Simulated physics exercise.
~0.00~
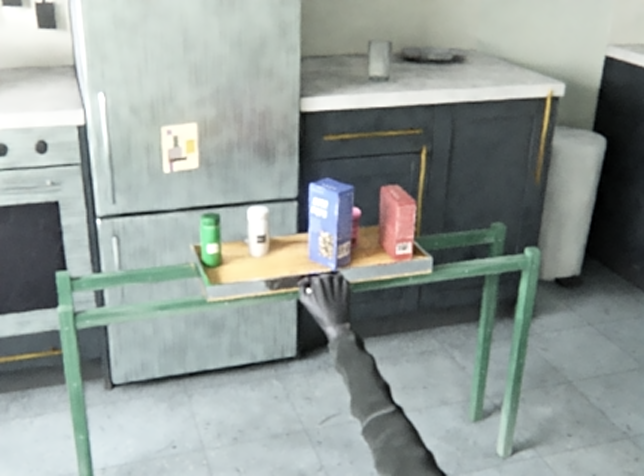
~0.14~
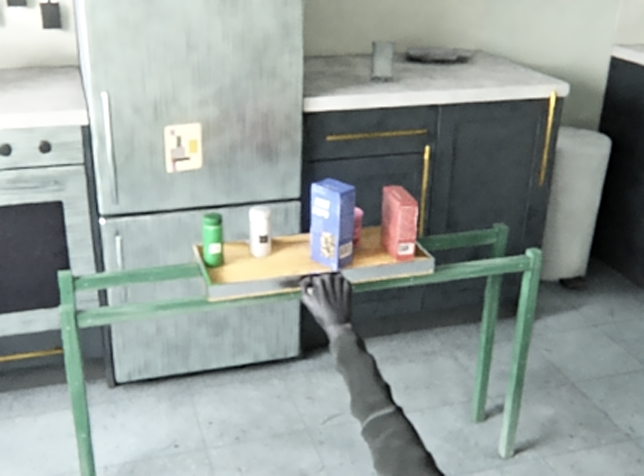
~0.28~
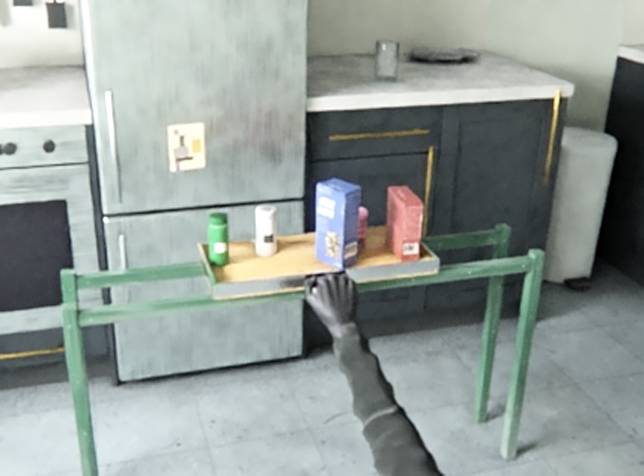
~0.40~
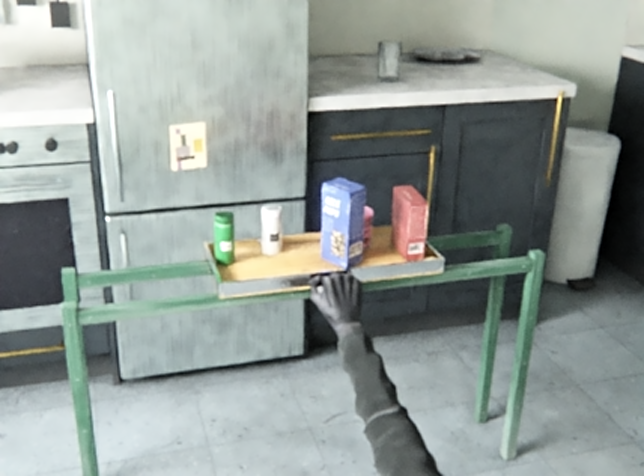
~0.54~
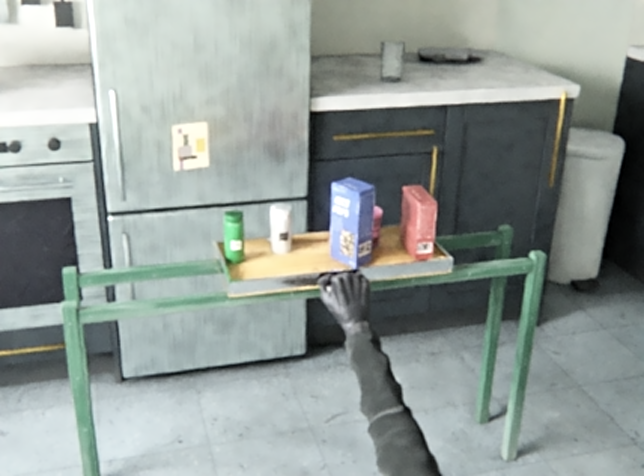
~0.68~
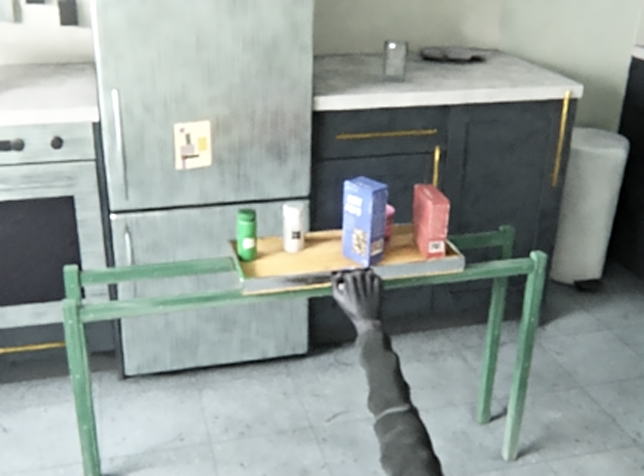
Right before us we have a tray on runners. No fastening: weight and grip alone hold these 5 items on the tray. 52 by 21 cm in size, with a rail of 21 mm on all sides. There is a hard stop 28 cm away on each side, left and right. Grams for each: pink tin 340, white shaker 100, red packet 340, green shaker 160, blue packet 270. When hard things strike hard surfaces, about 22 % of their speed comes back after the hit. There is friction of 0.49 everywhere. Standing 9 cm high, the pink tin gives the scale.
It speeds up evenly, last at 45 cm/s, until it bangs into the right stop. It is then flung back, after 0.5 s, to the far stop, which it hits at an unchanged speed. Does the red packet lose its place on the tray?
Yes, it loses it.
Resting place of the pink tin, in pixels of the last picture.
Around (238, 239).
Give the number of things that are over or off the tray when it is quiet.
Total count: 1.
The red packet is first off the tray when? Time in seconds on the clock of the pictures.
At about 1.6 s.
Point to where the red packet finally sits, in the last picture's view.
It comes to a stop close to (558, 424).
After 1.98 s, tray moved 28 cm right; red packet now off the tray; green shaker leaning 5°.
After 3.58 s, tray moved 1 cm left.
At rest (6.2 s), off the tray, red packet; the other 4 in place, give or take 5 cm. In the last view, red packet near (558, 424).
